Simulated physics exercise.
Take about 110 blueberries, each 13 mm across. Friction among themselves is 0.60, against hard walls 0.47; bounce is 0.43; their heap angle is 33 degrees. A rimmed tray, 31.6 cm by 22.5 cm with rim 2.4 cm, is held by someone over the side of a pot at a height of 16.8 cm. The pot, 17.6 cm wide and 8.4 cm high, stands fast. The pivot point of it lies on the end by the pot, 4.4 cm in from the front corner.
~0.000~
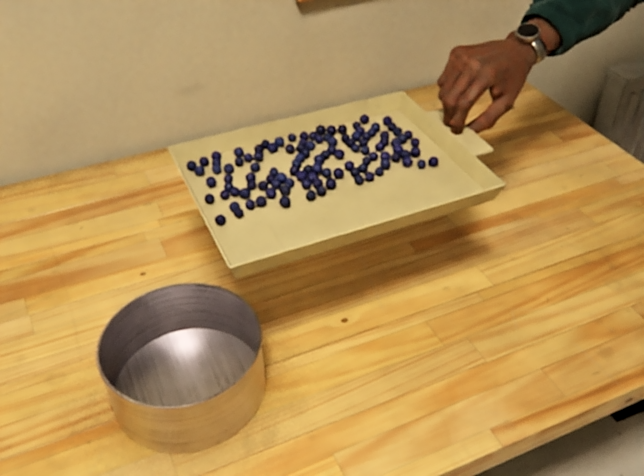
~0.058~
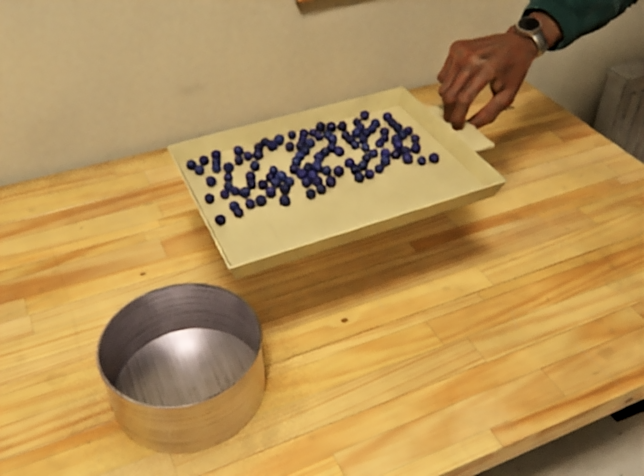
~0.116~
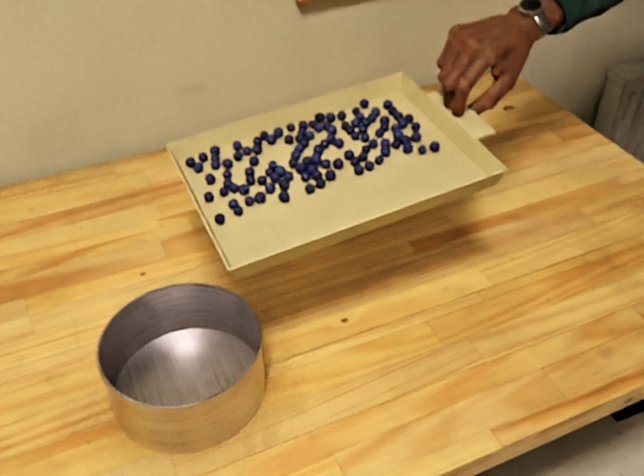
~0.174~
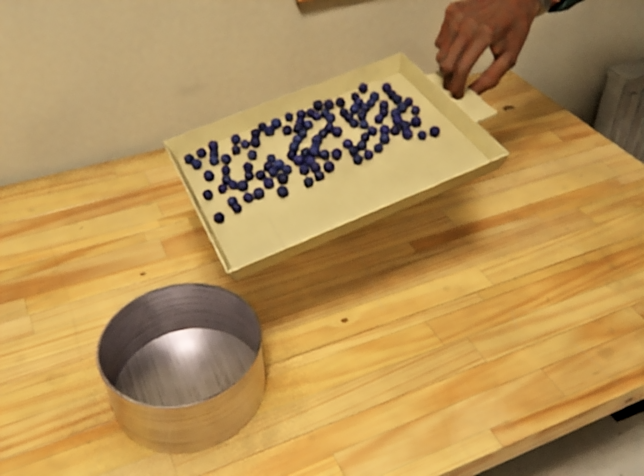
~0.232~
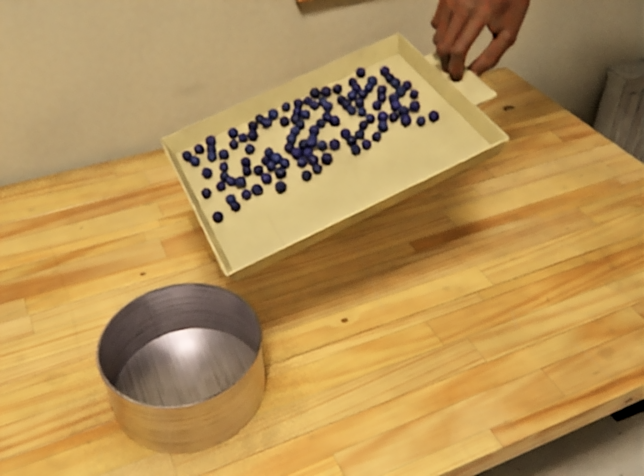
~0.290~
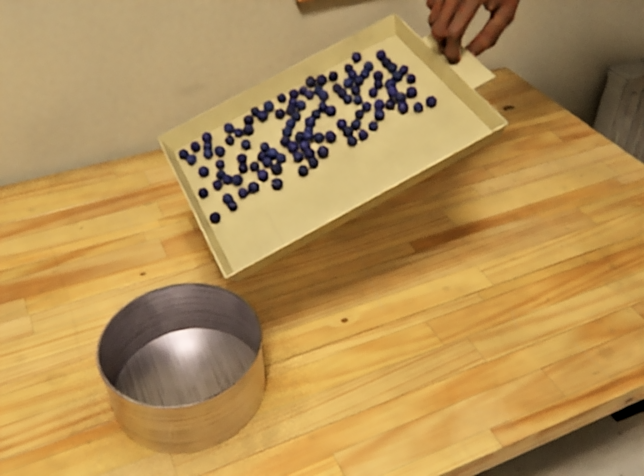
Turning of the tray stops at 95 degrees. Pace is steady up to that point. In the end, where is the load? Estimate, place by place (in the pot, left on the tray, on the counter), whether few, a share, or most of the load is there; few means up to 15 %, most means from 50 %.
My estimate: Pot: Most, tray: Few, counter: Few.
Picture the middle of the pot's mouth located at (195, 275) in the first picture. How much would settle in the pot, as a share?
25 %.
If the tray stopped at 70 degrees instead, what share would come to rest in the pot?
Near 25 %, then.
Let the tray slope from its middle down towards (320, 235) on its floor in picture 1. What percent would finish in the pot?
Something like 55 in a hundred.
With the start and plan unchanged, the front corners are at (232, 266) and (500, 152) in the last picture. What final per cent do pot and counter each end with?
Pot 100; counter 0.
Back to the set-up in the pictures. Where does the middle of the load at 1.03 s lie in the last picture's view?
(198, 231), roughly.
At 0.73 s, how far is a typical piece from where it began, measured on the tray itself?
I'd say close to 15 centimetres.
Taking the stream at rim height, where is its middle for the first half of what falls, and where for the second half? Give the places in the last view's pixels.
First near (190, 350), then at (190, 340).
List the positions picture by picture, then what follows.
In the first frame, tray tilt 0 degrees, front corners at (235, 261) and (497, 182); middle of the pieces at (319, 160); pot at (180, 339).
In the second frame, tray tilt 1 degrees, front corners at (234, 261) and (497, 179); middle of the pieces at (319, 157).
In the third frame, tray tilt 5 degrees, front corners at (233, 263) and (499, 167), lowest corner left front; middle of the pieces at (318, 150).
In the fourth frame, tray tilt 9 degrees, front corners at (232, 265) and (499, 152), lowest corner left front; middle of the pieces at (317, 140).
In the fifth frame, tray tilt 14 degrees, front corners at (231, 267) and (499, 137), lowest corner left front; middle of the pieces at (314, 130).
In the sixth frame, tray tilt 19 degrees, front corners at (230, 269) and (498, 122), lowest corner left front; middle of the pieces at (310, 122); pot at (180, 339). The tray's pace is about 80 degrees a second.
After 0.73 s, tilt 55 degrees; the tray holds 100 %, the pot 0 %.
Then, at 1.03 s, tilt 80 degrees; the tray holds 75 %, the pot 20 %.
After 1.42 s, tilt 95 degrees; the tray holds 10 %, the pot 75 %.
By 2.2 s all is still; pot 95 %, tray 0 %, counter 5 %.
